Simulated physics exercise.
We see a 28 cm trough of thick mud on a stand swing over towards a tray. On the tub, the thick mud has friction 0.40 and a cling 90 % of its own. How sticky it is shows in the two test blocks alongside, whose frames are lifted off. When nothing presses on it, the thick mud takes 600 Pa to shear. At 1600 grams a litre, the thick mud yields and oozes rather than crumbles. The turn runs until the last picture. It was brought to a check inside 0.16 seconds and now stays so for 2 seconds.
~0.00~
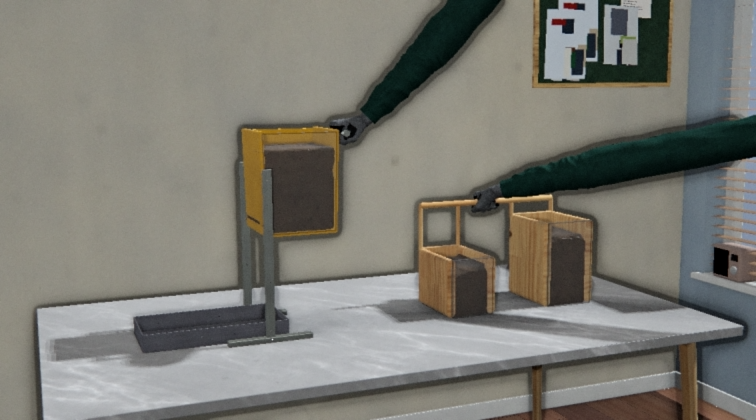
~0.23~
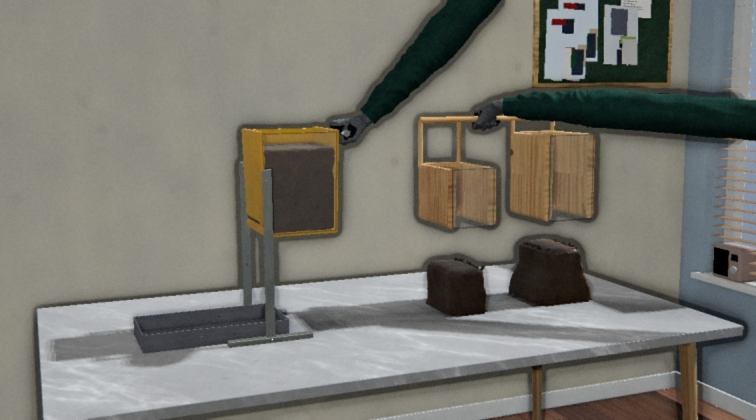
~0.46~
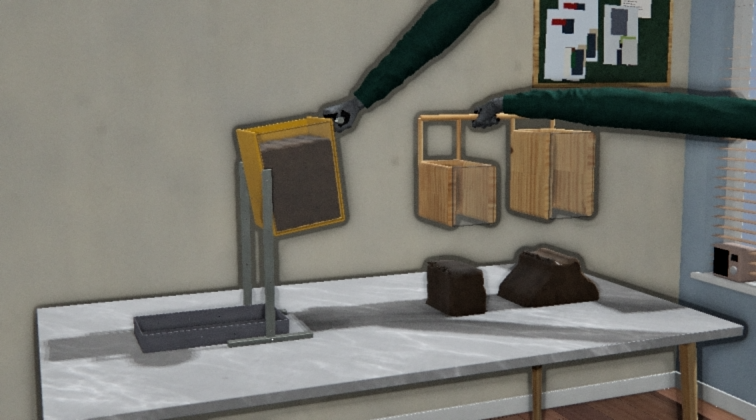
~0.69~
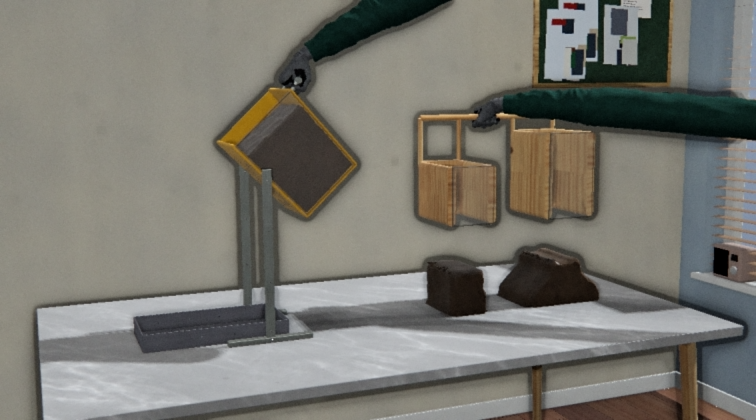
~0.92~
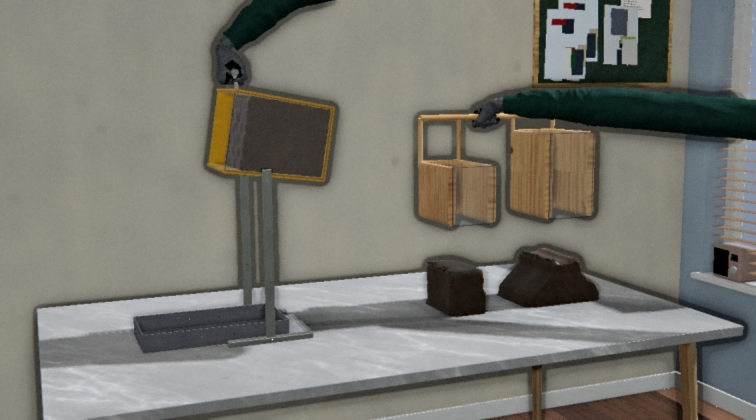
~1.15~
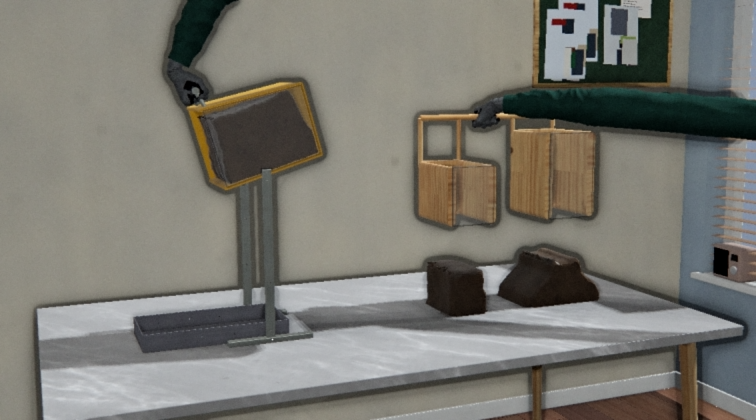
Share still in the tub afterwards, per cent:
Near 35 %.
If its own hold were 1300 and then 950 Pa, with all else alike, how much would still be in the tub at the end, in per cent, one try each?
100 in a hundred, followed by 55 in a hundred.
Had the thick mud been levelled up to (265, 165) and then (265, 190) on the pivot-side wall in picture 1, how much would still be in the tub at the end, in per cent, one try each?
In turn about 45 %, 65 %.
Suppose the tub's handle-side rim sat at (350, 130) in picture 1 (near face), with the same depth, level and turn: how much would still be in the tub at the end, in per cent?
About 30 per cent.
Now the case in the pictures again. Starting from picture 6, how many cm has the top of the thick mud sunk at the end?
Roughly 13 cm.
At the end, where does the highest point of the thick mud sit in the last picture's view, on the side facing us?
It ends up highest close to (291, 141).
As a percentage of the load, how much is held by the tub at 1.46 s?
I'd say close to 50 %.
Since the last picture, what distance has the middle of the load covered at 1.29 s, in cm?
About 6 cm.
After 1.29 s, the tub is at 105 degrees and holds 82 %.
After 1.46 s, the tub is at 105 degrees and holds 50 %.
After 1.63 s, the tub is at 105 degrees and holds 36 %.
After 1.80 s, the tub is at 105 degrees and holds 35 %.
After 3.15 s, the tub is at 105 degrees and holds 35 %.
